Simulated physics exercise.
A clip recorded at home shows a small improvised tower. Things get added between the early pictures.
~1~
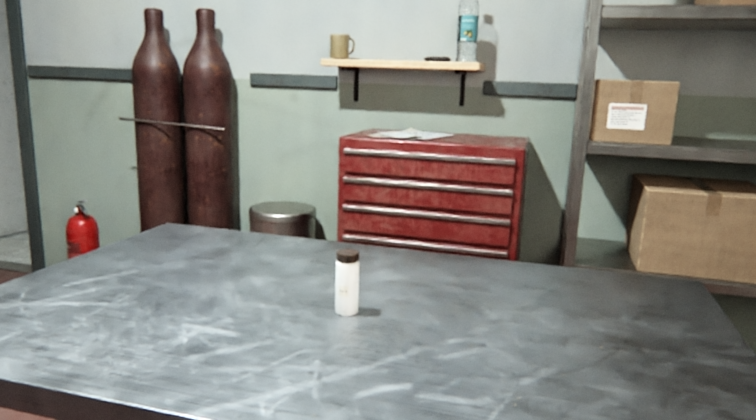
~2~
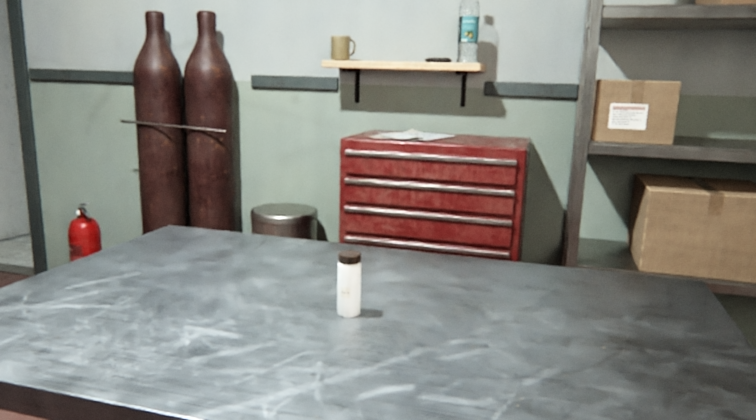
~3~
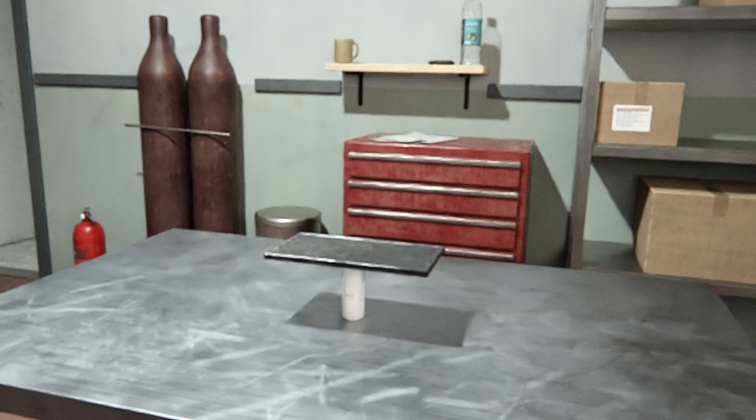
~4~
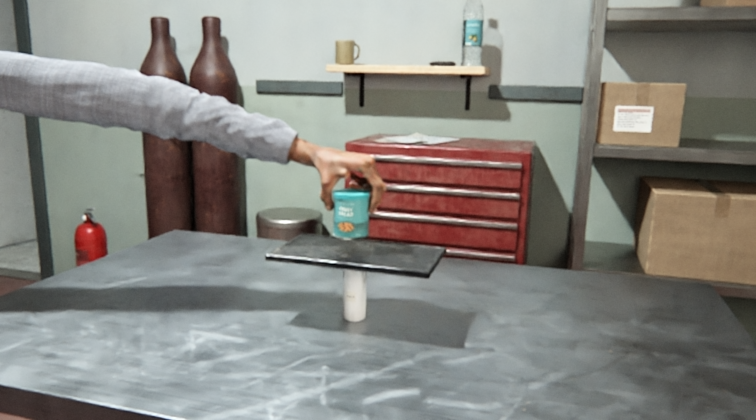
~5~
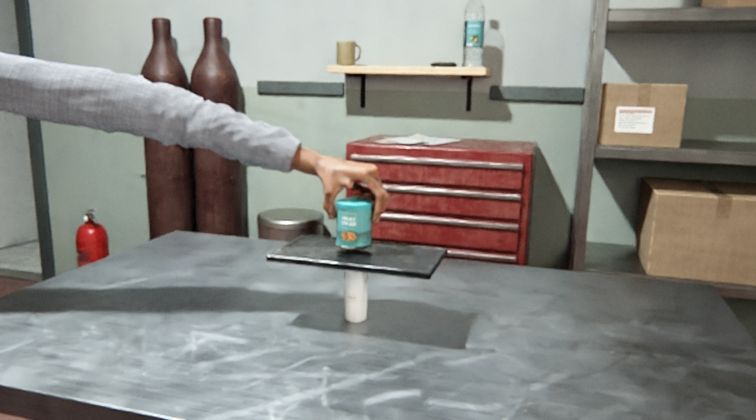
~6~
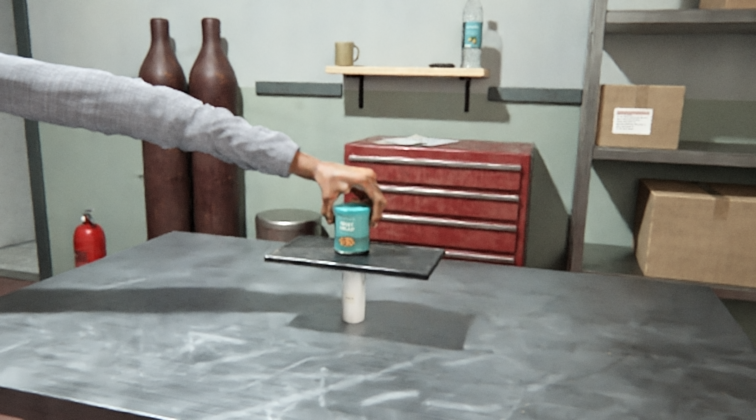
A small white bottle with a dark cap stands on a scuffed grey table in a workshop, seen from slightly above by a nearly still camera. Behind it are two brown gas cylinders, a red extinguisher at left, a red drawer chest and boxes on right-hand shelves. A dark board appears atop the bottle, then a grey-sleeved arm from the left lowers a turquoise tin onto it, still gripping it.
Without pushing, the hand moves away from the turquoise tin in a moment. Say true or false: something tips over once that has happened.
False - nothing tips over.
Then, 0.30 s later than the last frame, all is still.
Then, 0.70 s later than the last frame, turquoise tin resting near (352, 229).
When it is over, all 3 as before. End places, in pixels of the last picture, turquoise tin near (352, 229). The stack stays up.
